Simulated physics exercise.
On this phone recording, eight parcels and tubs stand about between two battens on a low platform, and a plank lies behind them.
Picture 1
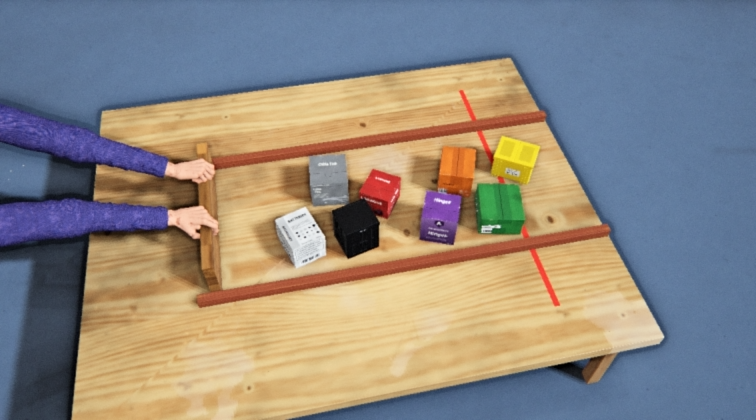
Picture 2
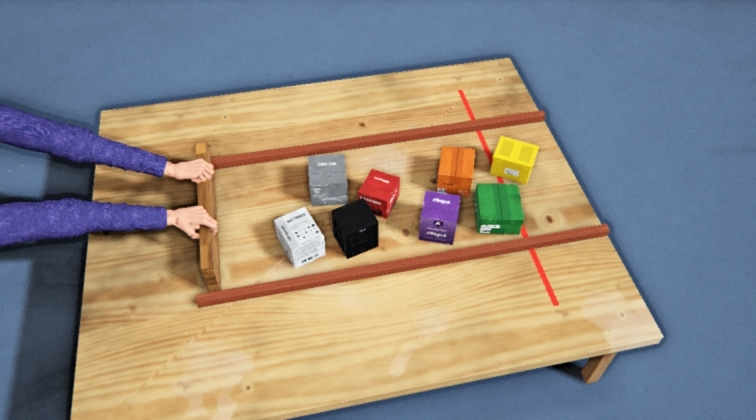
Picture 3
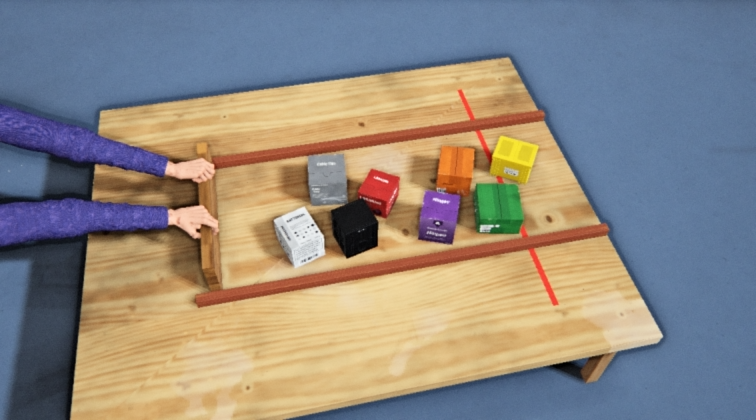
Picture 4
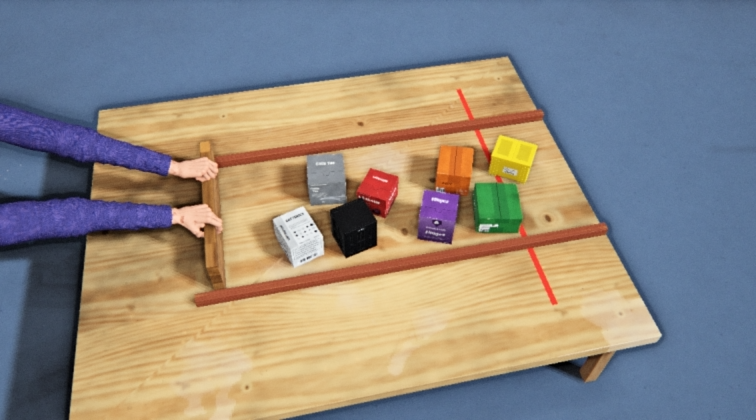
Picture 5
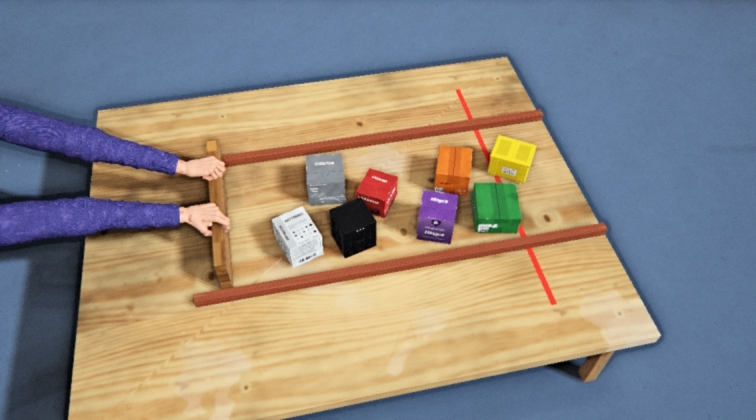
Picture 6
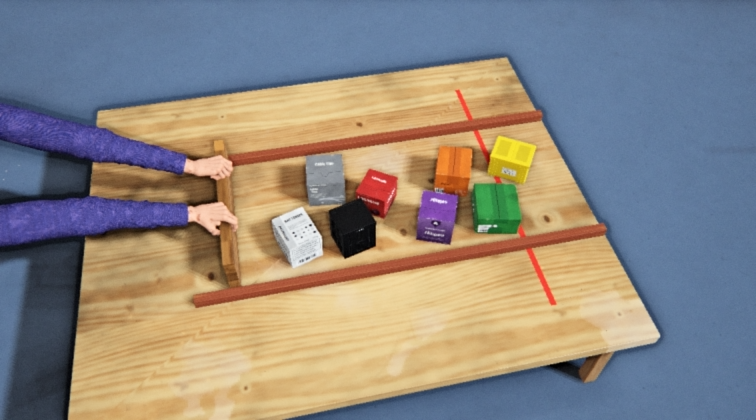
Two purple-sleeved arms holding a wooden plank between battens, sliding it slightly right towards eight colourful boxes that stay still.
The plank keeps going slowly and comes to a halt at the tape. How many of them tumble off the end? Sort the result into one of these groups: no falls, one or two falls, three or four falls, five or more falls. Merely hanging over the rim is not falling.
Three or four falls.
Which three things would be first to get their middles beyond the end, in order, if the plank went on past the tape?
Order, earliest first: The green parcel, next the yellow tote, last the purple box.
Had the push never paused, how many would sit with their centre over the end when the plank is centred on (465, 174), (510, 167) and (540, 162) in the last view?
That makes 1, 3, 6.
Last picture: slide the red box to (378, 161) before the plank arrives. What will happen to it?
From there it survives.
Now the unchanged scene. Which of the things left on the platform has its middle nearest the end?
It's the orange box that ends nearest.
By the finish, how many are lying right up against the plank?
Result: 2 in all.
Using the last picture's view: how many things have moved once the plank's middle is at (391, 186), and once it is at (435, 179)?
At the one place 7, at the other 8.
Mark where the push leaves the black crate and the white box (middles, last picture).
Final positions: Near (565, 198); near (531, 203).
Early on, none off yet; yellow tote at rest near (511, 160); green parcel at rest near (495, 208); orange box at rest near (453, 171).
A while later, none off yet; yellow tote at rest near (511, 160); green parcel travelled a little near (512, 202); orange box travelled a little near (457, 169).
Further along, none off yet; yellow tote travelled about its own width near (537, 151); green parcel travelled well along near (578, 191); orange box travelled about its own width near (500, 151).
Finally, the number that fall off is three or four; lost, purple box, green parcel and yellow tote.
